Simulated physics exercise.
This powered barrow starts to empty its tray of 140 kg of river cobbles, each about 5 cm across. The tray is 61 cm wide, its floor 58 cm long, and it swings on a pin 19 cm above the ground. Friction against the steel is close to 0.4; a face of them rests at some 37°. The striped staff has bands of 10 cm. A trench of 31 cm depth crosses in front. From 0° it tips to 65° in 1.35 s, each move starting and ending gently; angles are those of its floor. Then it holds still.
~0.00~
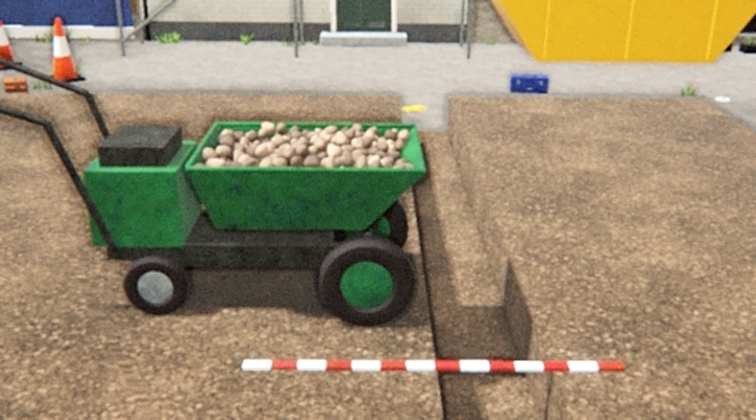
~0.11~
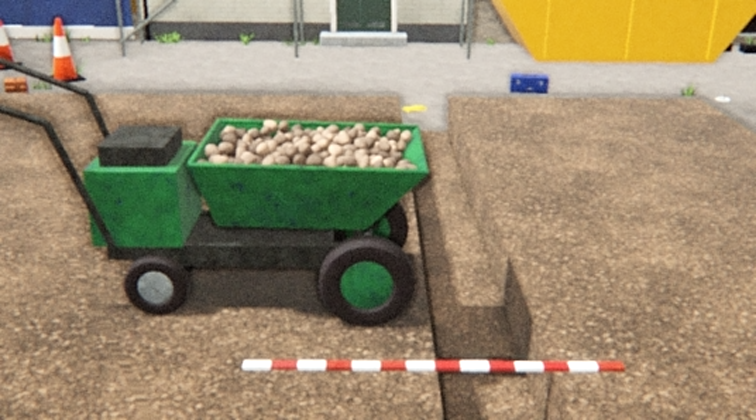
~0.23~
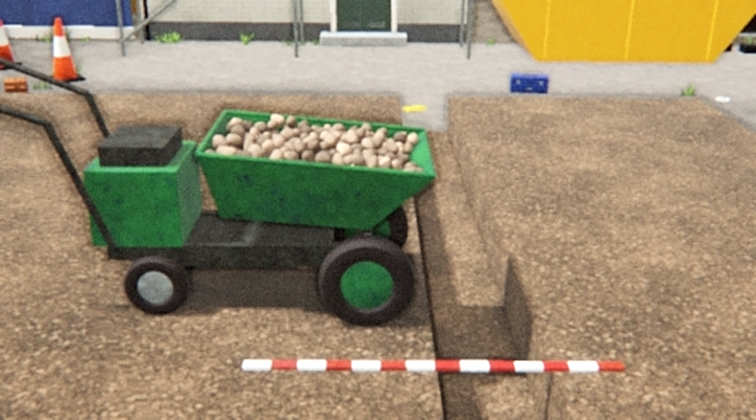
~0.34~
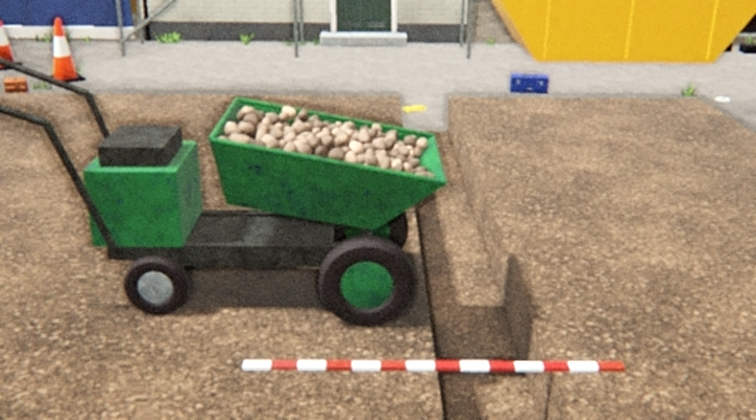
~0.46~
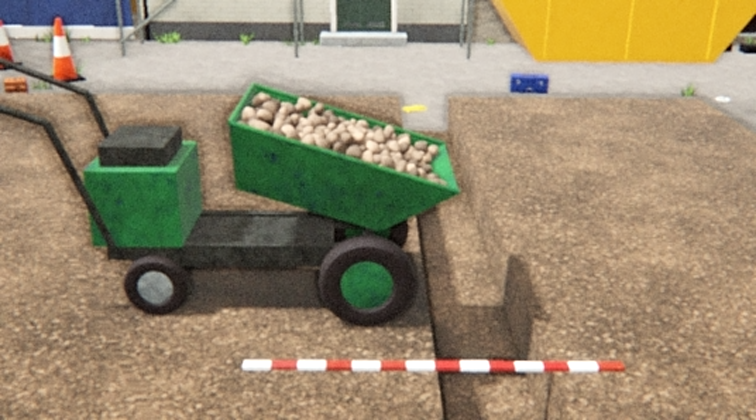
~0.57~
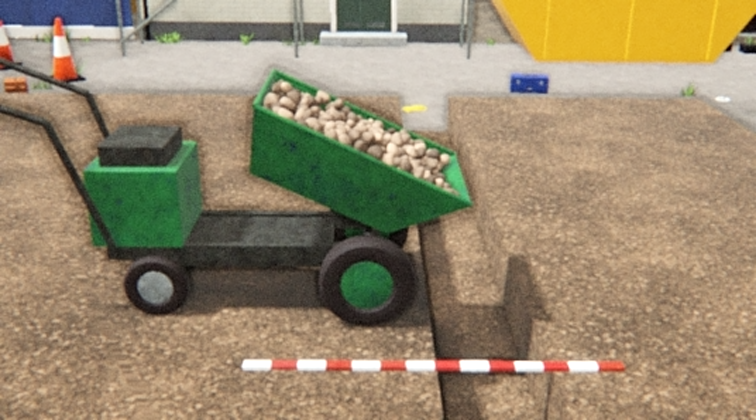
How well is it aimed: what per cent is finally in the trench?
Roughly 56 per cent ends in the trench.
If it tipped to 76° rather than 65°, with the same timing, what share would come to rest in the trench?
It would be near 55 per cent.
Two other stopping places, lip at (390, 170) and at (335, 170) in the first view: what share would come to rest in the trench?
About 85 and 100 per cent.
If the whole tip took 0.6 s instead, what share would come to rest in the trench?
It would be near 40 per cent.
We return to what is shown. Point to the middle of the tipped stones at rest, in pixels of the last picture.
Around (514, 325).
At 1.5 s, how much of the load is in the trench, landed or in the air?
About 15 per cent by then.
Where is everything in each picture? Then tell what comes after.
In the first frame, lip at (425, 171), floor tilted 0°, highest stones at (333, 137).
In the second frame, the tray is at 1°, its lip at (428, 172); the top of the load is at (329, 137); the stones move at 0.2 m/s on average.
In the third frame, the tray is at 5°, its lip at (435, 176); the top of the load is at (293, 129); the stones move at 0.3 m/s on average.
In the fourth frame, the tray is at 10°, its lip at (446, 183); the top of the load is at (262, 118); the stones move at 0.5 m/s on average.
In the fifth frame, the tray is at 17°, its lip at (459, 192); the top of the load is at (272, 107); the stones move at 0.6 m/s on average.
In the sixth frame, the tray is at 25°, its lip at (471, 205); the top of the load is at (287, 97); the stones move at 0.6 m/s on average.
After 1.0 s the floor is at 55°; 99 % in the tray, 1 % in the trench; the foremost stones are at (500, 229).
After 1.5 s the floor is at 65°; 60 % in the tray, 16 % in the trench, 24 % past the trench; the foremost stones are at (592, 277).
After 1.8 s the floor is at 65°; 28 % in the tray, 28 % in the trench, 43 % past the trench; the foremost stones are at (674, 276).
After 3.8 s the floor is at 65°; 0 % in the tray, 56 % in the trench, 44 % past the trench; the foremost stones are at (714, 258).
